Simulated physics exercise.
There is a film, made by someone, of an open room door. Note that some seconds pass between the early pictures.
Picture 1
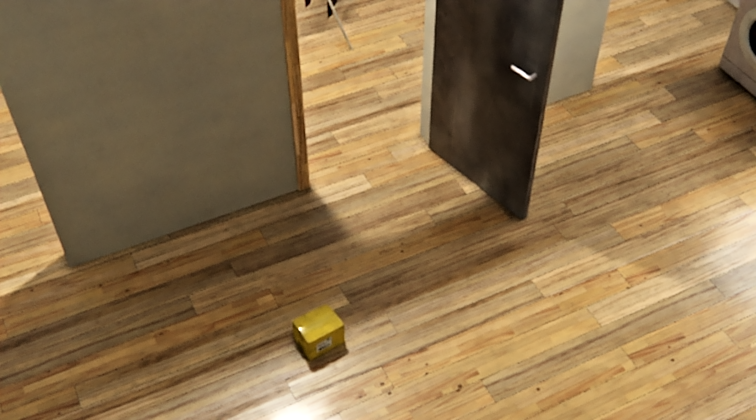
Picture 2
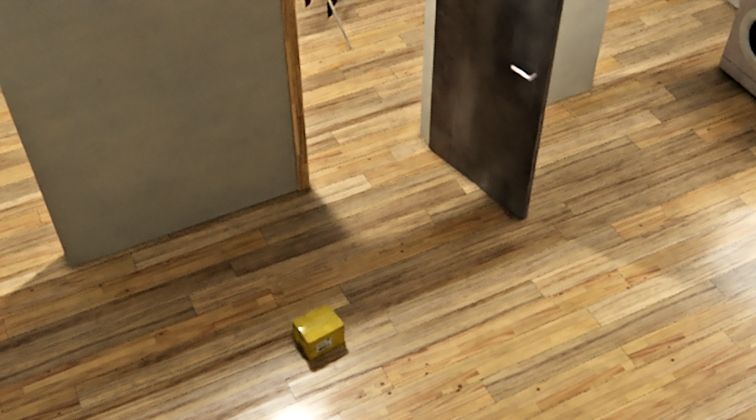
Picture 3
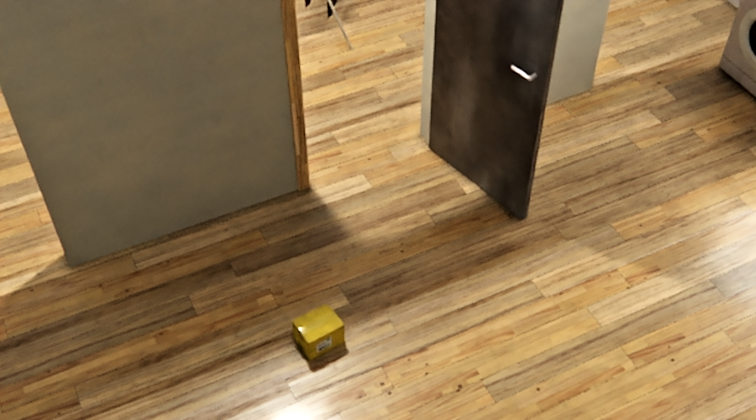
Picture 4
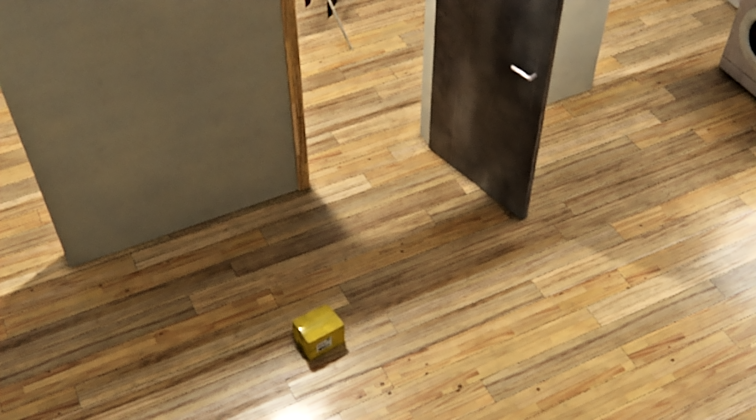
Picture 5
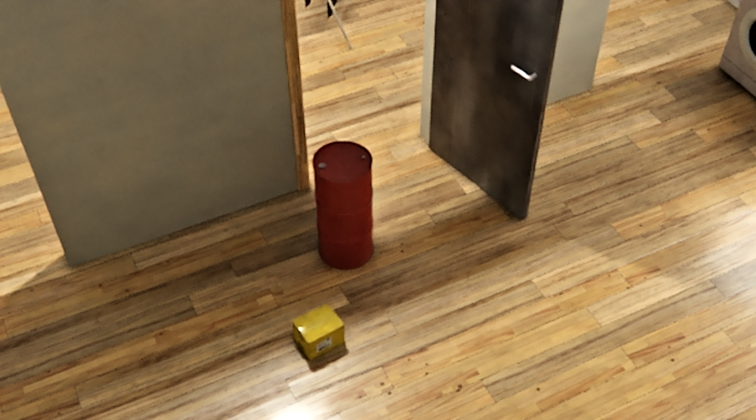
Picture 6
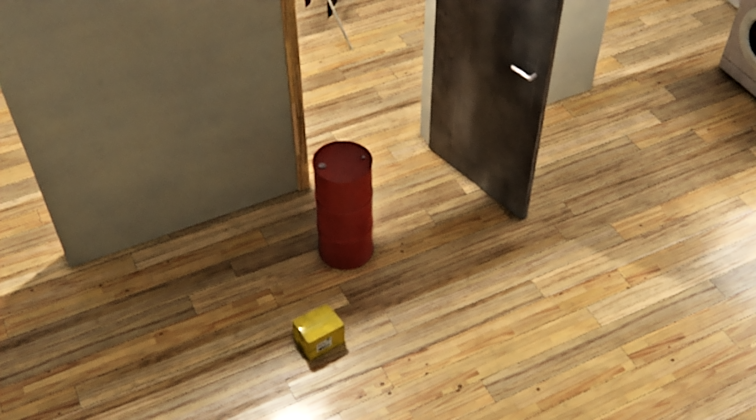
At first, a dark door stands wide open and a small yellow parcel sits alone on the wooden floor. Then a red drum suddenly appears, upright on the floor between the grey wall and the parcel. The drum, the door and the parcel all stay still afterwards.
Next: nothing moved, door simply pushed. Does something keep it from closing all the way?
The door swings fully to.
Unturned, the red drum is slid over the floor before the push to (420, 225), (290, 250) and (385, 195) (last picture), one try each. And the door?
The door is obstructed in case one, finishes its swing in case two and is obstructed in case three.
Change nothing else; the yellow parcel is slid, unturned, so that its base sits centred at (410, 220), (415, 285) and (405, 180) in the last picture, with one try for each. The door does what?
Case one: Gets held up; case two: Swings all the way; case three: Swings all the way.
Then, 0.60 s past the last view, door at 87°.
Then, 1.10 s past the last view, door at 61°.
Then, 1.60 s past the last view, door at 34°.
Then, 2.00 s past the last view, door at 11°.
Finally, door at 0°; both still in place. Final places as the last picture's camera would see them, red drum near (344, 207).
